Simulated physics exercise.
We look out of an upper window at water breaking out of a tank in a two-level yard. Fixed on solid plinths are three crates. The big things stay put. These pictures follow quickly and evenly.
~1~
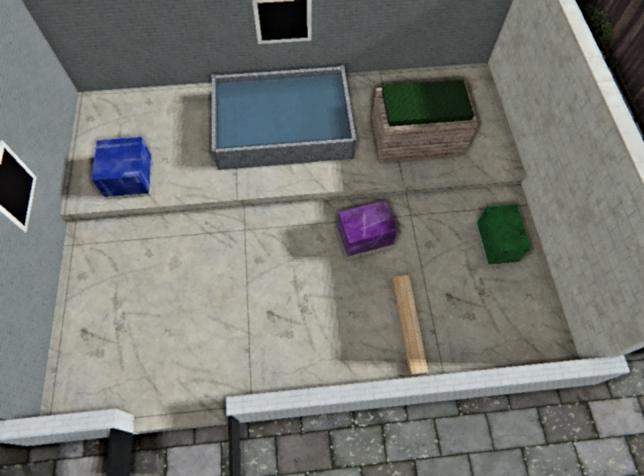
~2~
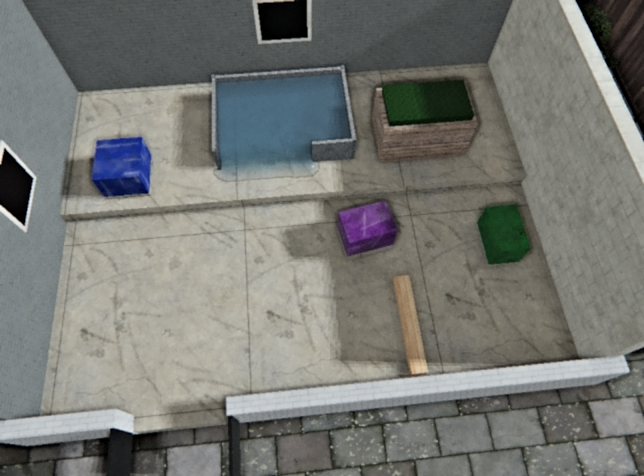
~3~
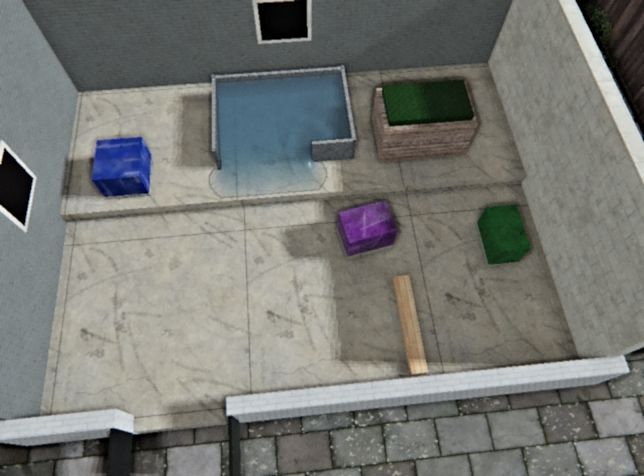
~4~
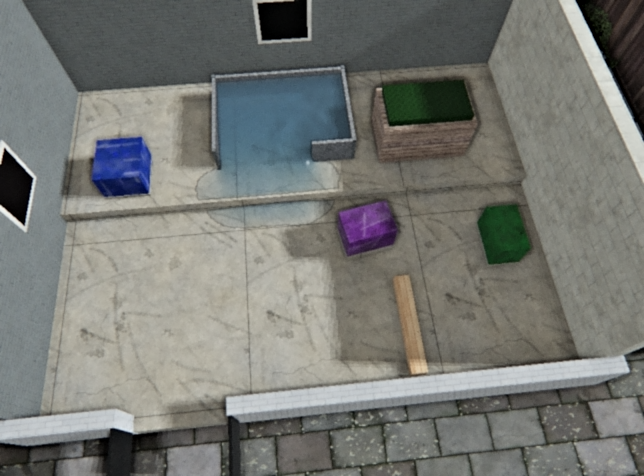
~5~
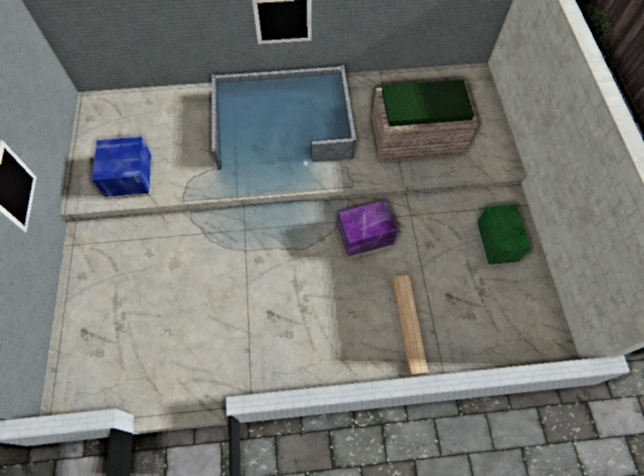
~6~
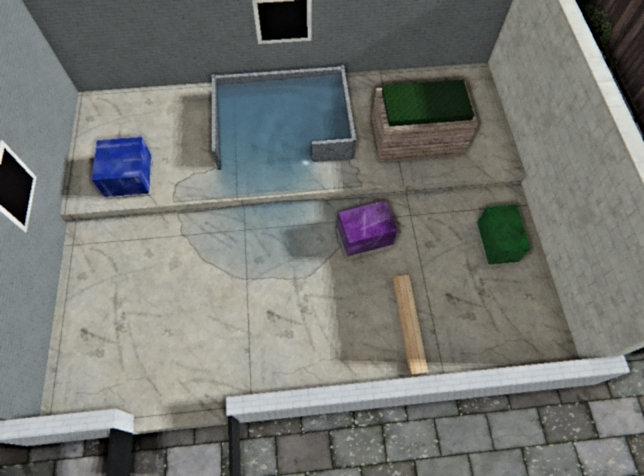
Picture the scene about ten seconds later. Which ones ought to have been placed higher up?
In the end: The green crate stays dry; the purple crate stays dry; the blue crate stays dry.
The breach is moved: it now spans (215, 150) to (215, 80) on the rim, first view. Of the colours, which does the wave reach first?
My pick is the blue-painted one.
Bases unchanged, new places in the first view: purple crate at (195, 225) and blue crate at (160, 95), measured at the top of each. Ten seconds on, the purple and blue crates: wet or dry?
Looking at both, the purple crate gets submerged, and the blue crate is left untouched.
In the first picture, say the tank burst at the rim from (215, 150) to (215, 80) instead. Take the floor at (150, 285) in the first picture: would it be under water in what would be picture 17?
There: Flooded.
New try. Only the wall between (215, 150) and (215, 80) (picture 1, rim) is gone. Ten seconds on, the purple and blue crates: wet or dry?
Note - purple remains untouched, blue goes wet.
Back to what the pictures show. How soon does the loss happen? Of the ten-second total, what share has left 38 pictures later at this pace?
About 70 %.
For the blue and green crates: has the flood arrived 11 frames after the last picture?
Note - blue: Wet underfoot; green: Dry underfoot.
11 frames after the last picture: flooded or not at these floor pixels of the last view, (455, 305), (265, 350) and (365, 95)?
First spared, second inundated, third spared.
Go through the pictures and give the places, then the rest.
The tank at (282, 110) is whole and still, in the first picture.
The front is at (315, 165), out from the gap at (266, 159), in the second picture.
Water pours out at (266, 159) and has run to (317, 185), in the third picture.
The front is at (319, 212), out from the gap at (266, 160), in the fourth picture.
The front is at (306, 243), out from the gap at (266, 160), in the fifth picture.
Water pours out at (266, 160) and has run to (305, 272), in the sixth picture.
A moment on, water covers 25 % of the floor; the green crate not reached, the purple crate water round its plinth, the blue crate water round its plinth.
Next, water covers 35 % of the floor; the green crate not reached, the purple crate water round its plinth, the blue crate water round its plinth.
Then, water covers 45 % of the floor; the green crate not reached, the purple crate water round its plinth, the blue crate water round its plinth.
Later, water covers 50 % of the floor; the green crate water round its plinth, the purple crate water round its plinth, the blue crate water round its plinth.
In the end, water covers 65 % of the floor; the green crate stayed above the water, the purple crate stayed above the water, the blue crate stayed above the water.
